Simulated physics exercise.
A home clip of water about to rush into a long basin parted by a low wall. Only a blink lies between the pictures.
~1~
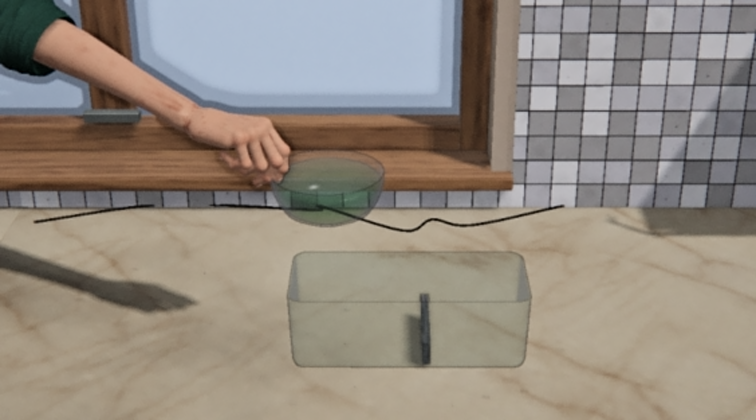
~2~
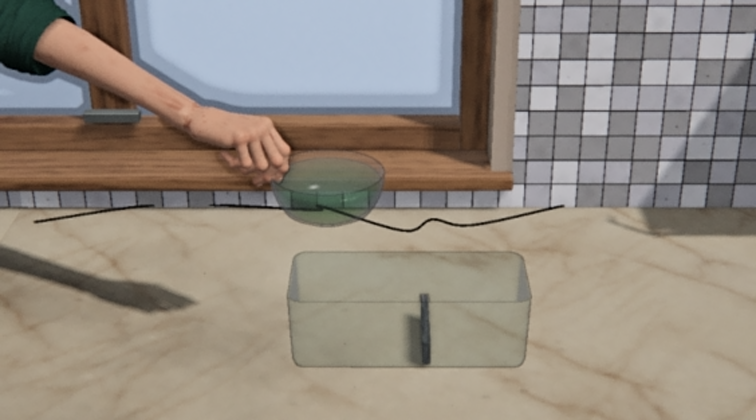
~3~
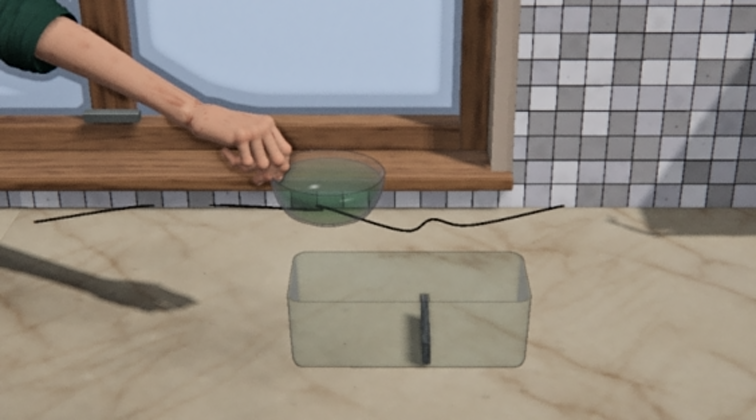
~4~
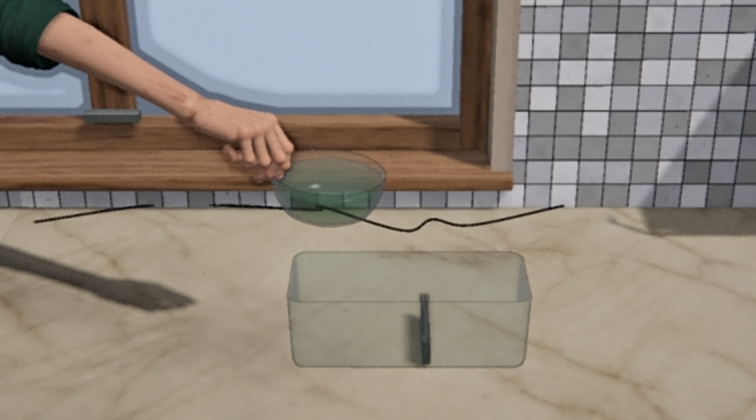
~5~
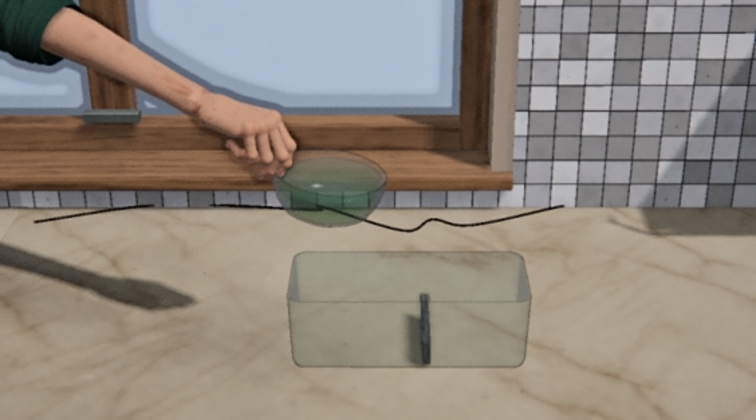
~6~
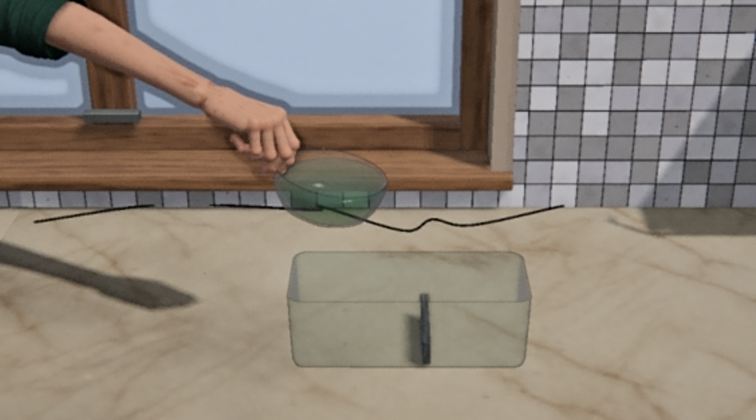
Hand at left holding a clear green-tinted bowl above a long divided basin on a marble counter, tilting it slightly rightward.
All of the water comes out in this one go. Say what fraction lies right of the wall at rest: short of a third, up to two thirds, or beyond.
In the end from a third to two thirds is right of the wall.
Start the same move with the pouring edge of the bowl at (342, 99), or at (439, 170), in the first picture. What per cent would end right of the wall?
Near 25 % and 90 %.
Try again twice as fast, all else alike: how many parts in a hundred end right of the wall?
About 40 per cent.
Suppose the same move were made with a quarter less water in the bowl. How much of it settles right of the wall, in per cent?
Near 45 %.
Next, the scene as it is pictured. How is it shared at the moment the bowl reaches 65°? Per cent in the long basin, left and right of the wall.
Left: 5 %. Right: 20 %.
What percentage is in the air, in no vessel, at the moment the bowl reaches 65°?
Close to 35 per cent.
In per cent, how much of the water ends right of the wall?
Roughly 60 in a hundred.
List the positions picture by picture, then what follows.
Tilt 0°; pouring edge (384, 173); surface from (274, 177) to (382, 177); the long basin's rim runs from (291, 277) to (527, 277); the wall's top is at (426, 318), in the first frame.
Tilt 0°; pouring edge (384, 173); surface from (274, 177) to (382, 177), in the second frame.
Tilt 2°; pouring edge (384, 174); surface from (274, 176) to (382, 178), in the third frame.
Tilt 4°; pouring edge (385, 176); surface from (275, 176) to (383, 179), in the fourth frame.
Tilt 7°; pouring edge (386, 179); surface from (276, 175) to (384, 179), in the fifth frame.
Tilt 11°; pouring edge (387, 183); surface from (277, 176) to (386, 179), in the sixth frame.
A moment on, the bowl is tipped part way and 38 per cent is still to pour, 6 is left of the wall and 22 right of it.
Next, the bowl is tipped right over and 1 per cent is still to pour, 36 is left of the wall and 58 right of it.
Then the bowl is tipped right over and 0 per cent is still to pour, 42 is left of the wall and 58 right of it.
Later the bowl is tipped right over and 0 per cent is still to pour, 42 is left of the wall and 58 right of it.
At rest 42 per cent lies left of the wall, 58 right of it and 1 outside.
